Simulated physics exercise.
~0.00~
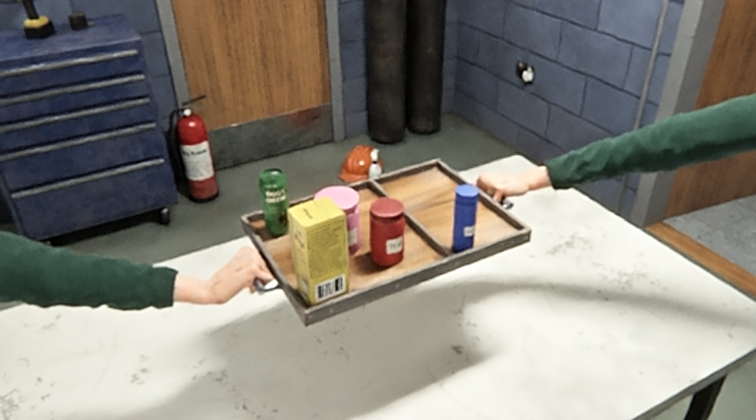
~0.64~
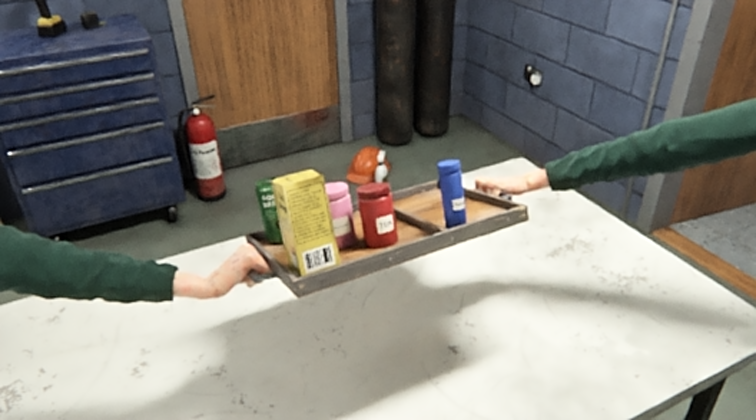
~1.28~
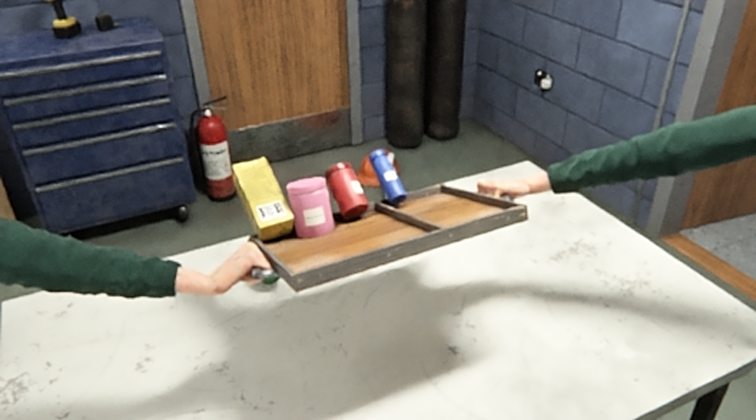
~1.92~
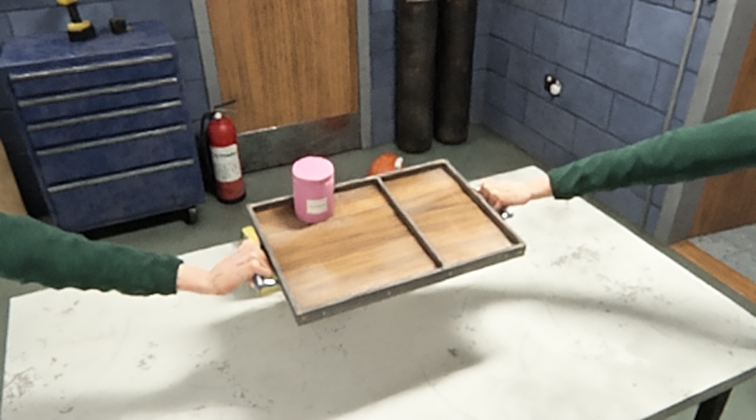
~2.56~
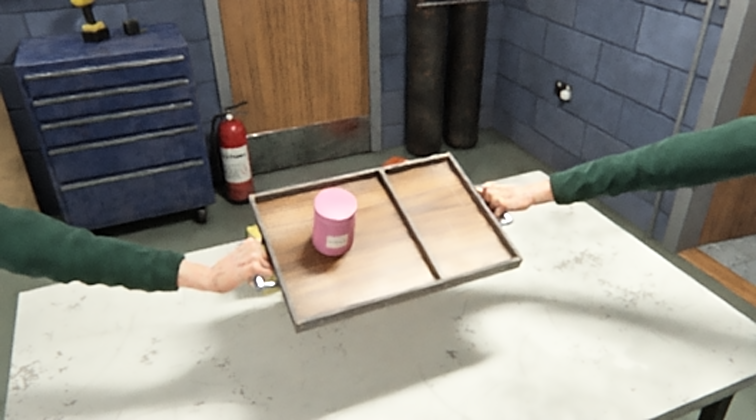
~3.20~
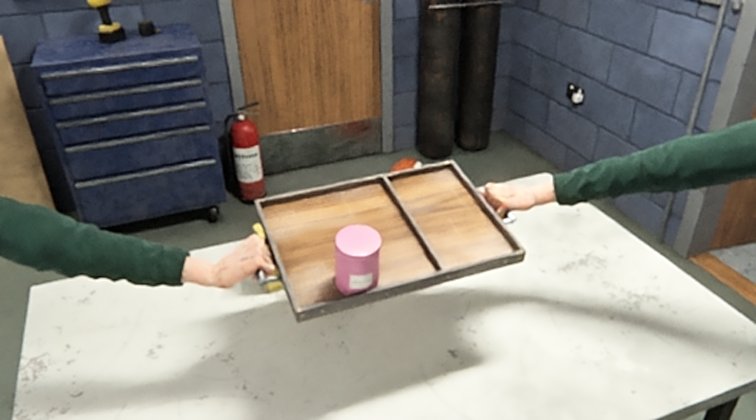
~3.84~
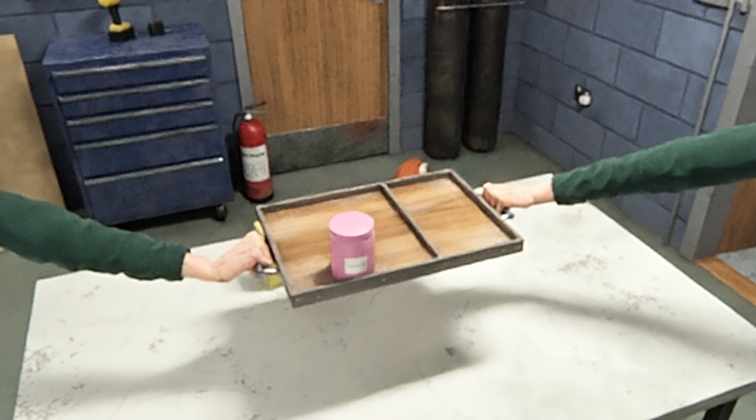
In this clip, two hands hold a divided tray above a table and tip it away, sending the blue shaker, red jar, green can and yellow carton off; tilted back and then levelled, it ends with only the pink jar standing near its front edge.
